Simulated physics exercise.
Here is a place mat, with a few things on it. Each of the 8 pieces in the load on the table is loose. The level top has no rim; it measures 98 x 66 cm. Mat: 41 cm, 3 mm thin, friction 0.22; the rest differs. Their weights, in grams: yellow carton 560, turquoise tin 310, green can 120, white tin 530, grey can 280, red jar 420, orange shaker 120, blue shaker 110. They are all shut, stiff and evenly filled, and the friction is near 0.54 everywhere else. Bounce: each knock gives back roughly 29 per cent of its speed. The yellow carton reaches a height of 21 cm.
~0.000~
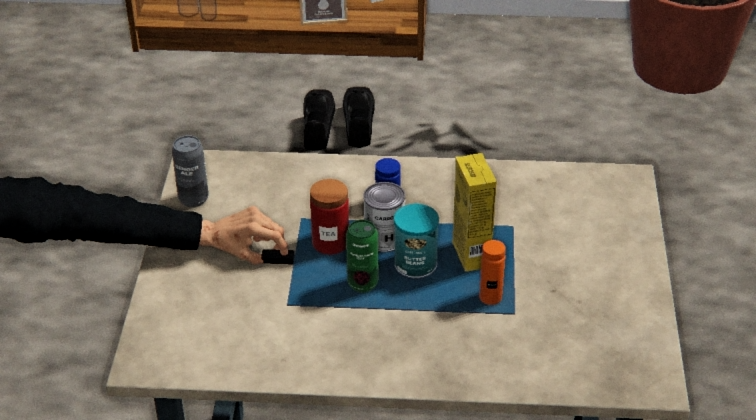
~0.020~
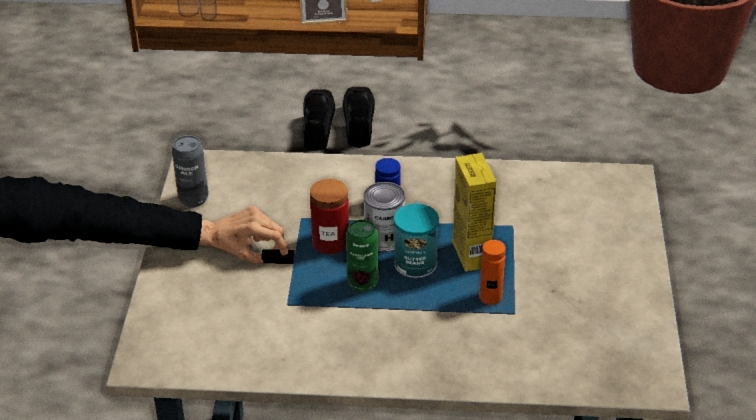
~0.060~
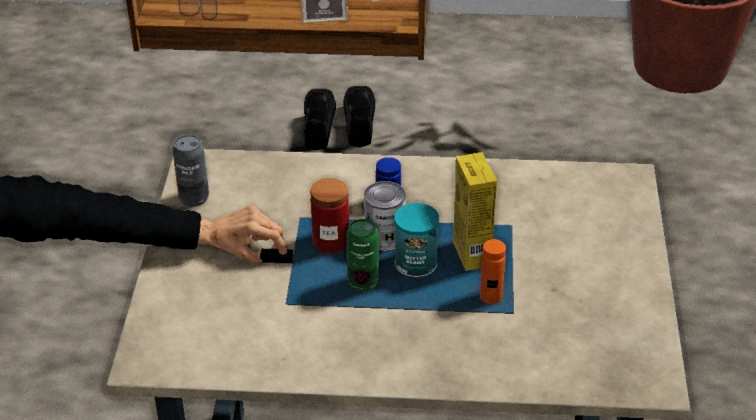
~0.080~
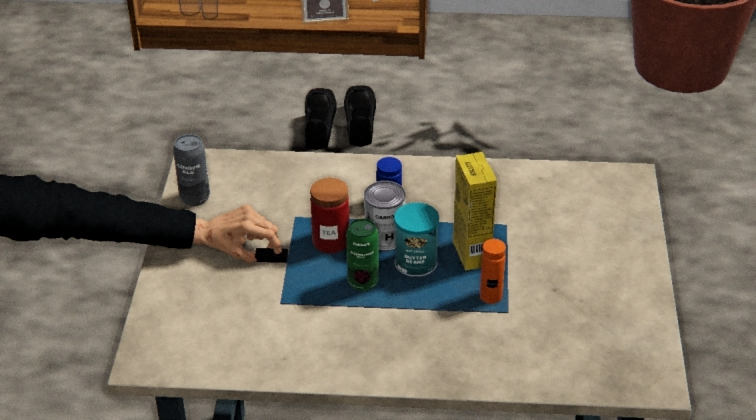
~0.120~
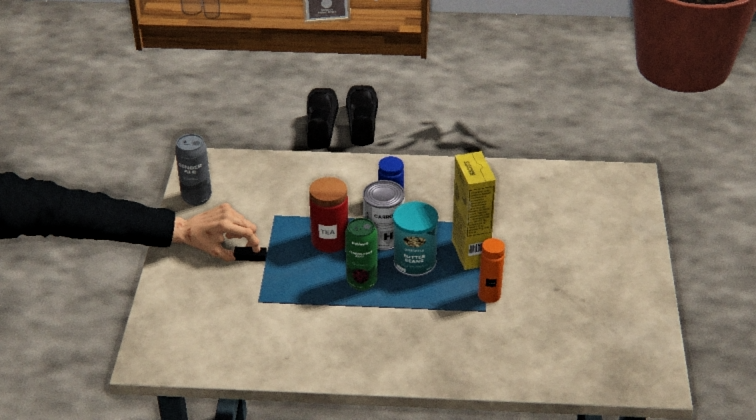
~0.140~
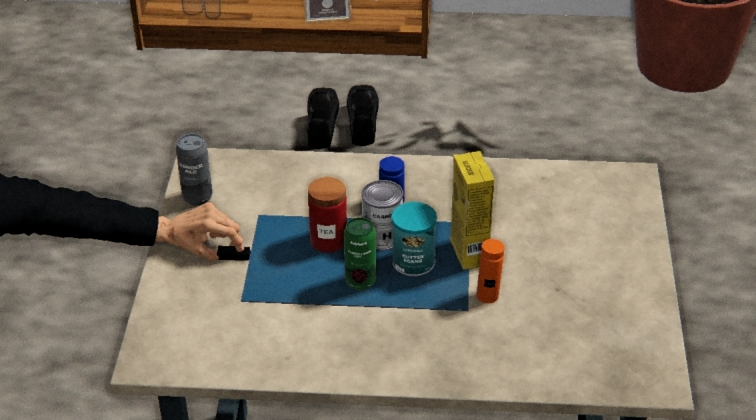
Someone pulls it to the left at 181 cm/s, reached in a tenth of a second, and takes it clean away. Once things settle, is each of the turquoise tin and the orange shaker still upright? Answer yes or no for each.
Turquoise tin: Yes, orange shaker: Yes.
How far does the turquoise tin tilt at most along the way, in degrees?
Roughly 4 degrees.
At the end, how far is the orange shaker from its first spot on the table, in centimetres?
I'd say about 2 cm between start and finish.
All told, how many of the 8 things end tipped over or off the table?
The count comes out at 1.
After 0.24 s, 27 cm of pull; turquoise tin 4° off upright near (397, 239); orange shaker 5° off upright near (485, 271); yellow carton 4° off upright.
After 0.34 s, 45 cm of pull; turquoise tin moved 5 cm near (391, 240); green can 5° off upright; white tin 4° off upright.
After 0.54 s, 81 cm of pull; turquoise tin moved 5 cm near (391, 240); green can 32° off upright; red jar 21° off upright.
After 0.84 s, 97 cm of pull; turquoise tin moved 5 cm near (391, 240); orange shaker moved 2 cm near (488, 272); green can on its side.
In the end (2.1 s), toppled on the table, green can; not toppled but over 6 cm from the start, white tin and red jar; the other 5 under 6 cm from the start. At the end, from the last picture's camera, turquoise tin near (391, 240), orange shaker near (488, 272).
